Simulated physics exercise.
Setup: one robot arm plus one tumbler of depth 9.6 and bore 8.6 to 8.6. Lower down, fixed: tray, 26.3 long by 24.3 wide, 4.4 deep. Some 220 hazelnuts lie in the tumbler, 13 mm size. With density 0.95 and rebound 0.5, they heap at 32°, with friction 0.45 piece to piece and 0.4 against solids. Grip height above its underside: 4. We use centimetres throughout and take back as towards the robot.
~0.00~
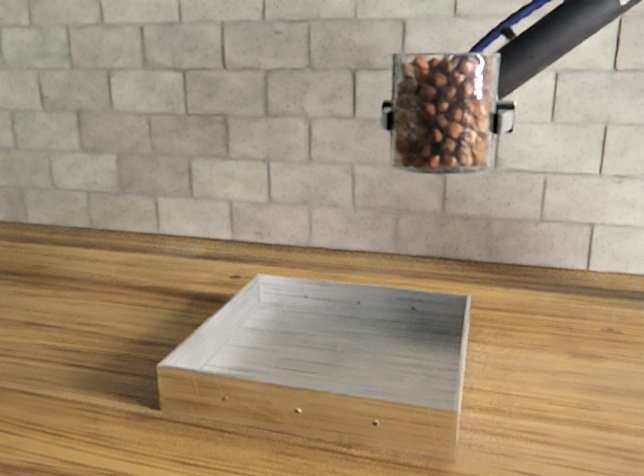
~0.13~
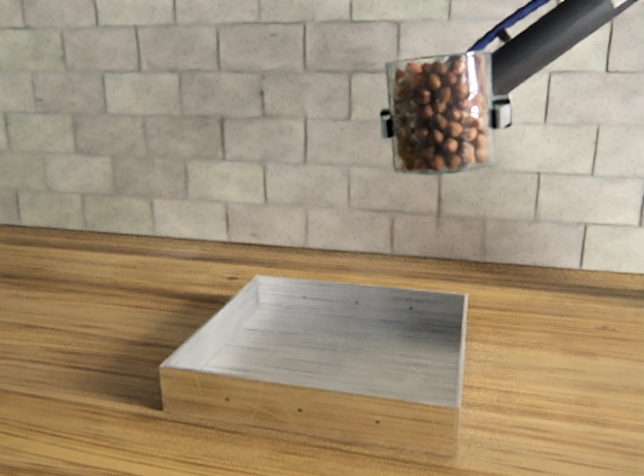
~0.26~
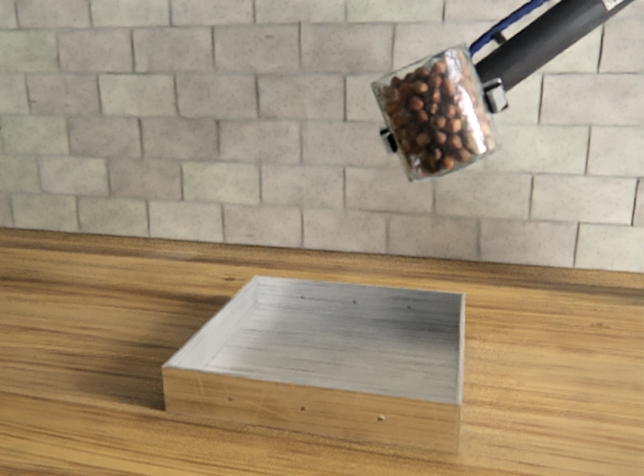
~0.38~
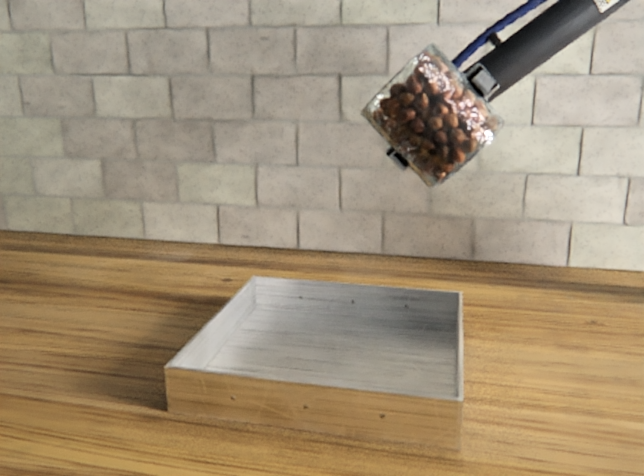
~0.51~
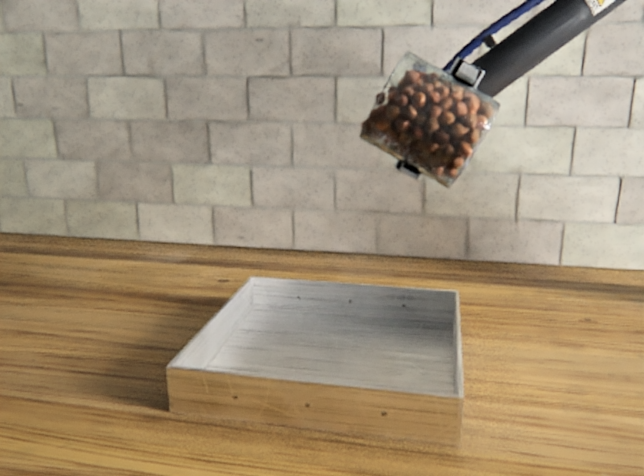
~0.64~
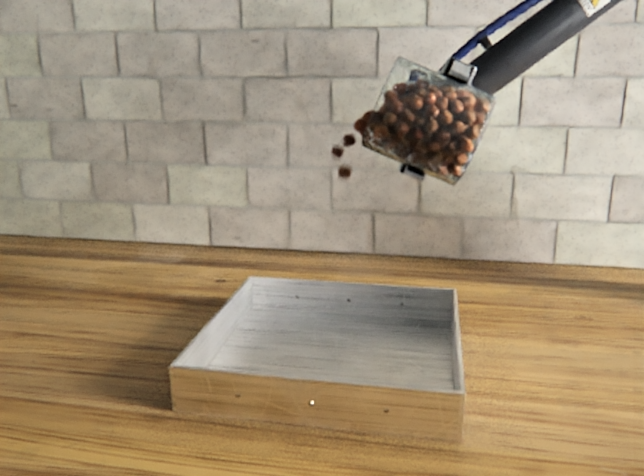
A robot arm holds a clear tumbler of brown hazelnuts upright above and behind an open, shallow tray on a wooden counter, then tilts it steadily to the left. The nuts shift toward the lowered rim, and a few drop out through the air while most remain inside.
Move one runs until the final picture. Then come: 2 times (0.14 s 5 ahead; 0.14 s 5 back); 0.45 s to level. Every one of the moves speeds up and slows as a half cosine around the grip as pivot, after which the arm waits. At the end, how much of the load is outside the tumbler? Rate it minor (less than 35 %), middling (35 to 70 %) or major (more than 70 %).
Middling, 35 to 70 %.
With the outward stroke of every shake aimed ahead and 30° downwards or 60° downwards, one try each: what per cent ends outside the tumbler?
It comes to around 25 per cent on the first try and around 10 per cent on the second.
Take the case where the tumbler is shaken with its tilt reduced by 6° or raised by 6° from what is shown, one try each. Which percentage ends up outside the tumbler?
First try around 35 %, second around 55 %.
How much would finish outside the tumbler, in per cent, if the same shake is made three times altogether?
That change gives some 55 percent.
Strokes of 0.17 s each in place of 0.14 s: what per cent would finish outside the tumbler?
I'd expect close to 35 in a hundred.
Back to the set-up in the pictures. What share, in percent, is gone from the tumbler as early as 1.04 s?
Roughly 30 per cent by then.
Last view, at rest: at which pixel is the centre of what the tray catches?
Roughly at (288, 346) in the last picture.
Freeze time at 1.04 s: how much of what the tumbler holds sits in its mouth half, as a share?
I'd say close to 45 per cent.
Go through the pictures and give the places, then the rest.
Tumbler middle at (442, 113), level; upper third of the load around (444, 86), from x 400 to 485, top at y 65; 222 in the tumbler, in the first frame.
Tumbler middle at (440, 114), tilted 6° forward; upper third of the load around (440, 89), from x 400 to 480, top at y 60, in the second frame.
Tumbler middle at (437, 116), tilted 23° forward; upper third of the load around (438, 92), from x 385 to 485, top at y 55, in the third frame.
Tumbler middle at (433, 119), tilted 44° forward; upper third of the load around (431, 97), from x 380 to 490, top at y 60, in the fourth frame.
Tumbler middle at (430, 121), tilted 62° forward; upper third of the load around (430, 101), from x 370 to 485, top at y 80, in the fifth frame.
Tumbler middle at (428, 123), tilted 68° forward; upper third of the load around (433, 106), from x 340 to 480, top at y 85; 219 in the tumbler, 3 in flight or on a rim, in the sixth frame.
By 1.04 s, tilted 68° forward, highest piece 28 above the table; 156 in the tumbler, 54 in the tray, 12 in flight or on a rim.
By 1.45 s, tilted 29° forward, highest piece 30 above the table; 121 in the tumbler, 94 in the tray, 6 on the table or floor, 1 in flight or on a rim.
By 1.85 s, level, highest piece 29 above the table; 121 in the tumbler, 94 in the tray, 7 on the table or floor.
By 2.90 s, level, highest piece 29 above the table; 121 in the tumbler, 94 in the tray, 7 on the table or floor.
Final count, 121 in the tumbler, 94 in the tray, 7 on the table or floor. That is 45 % outside the tumbler.
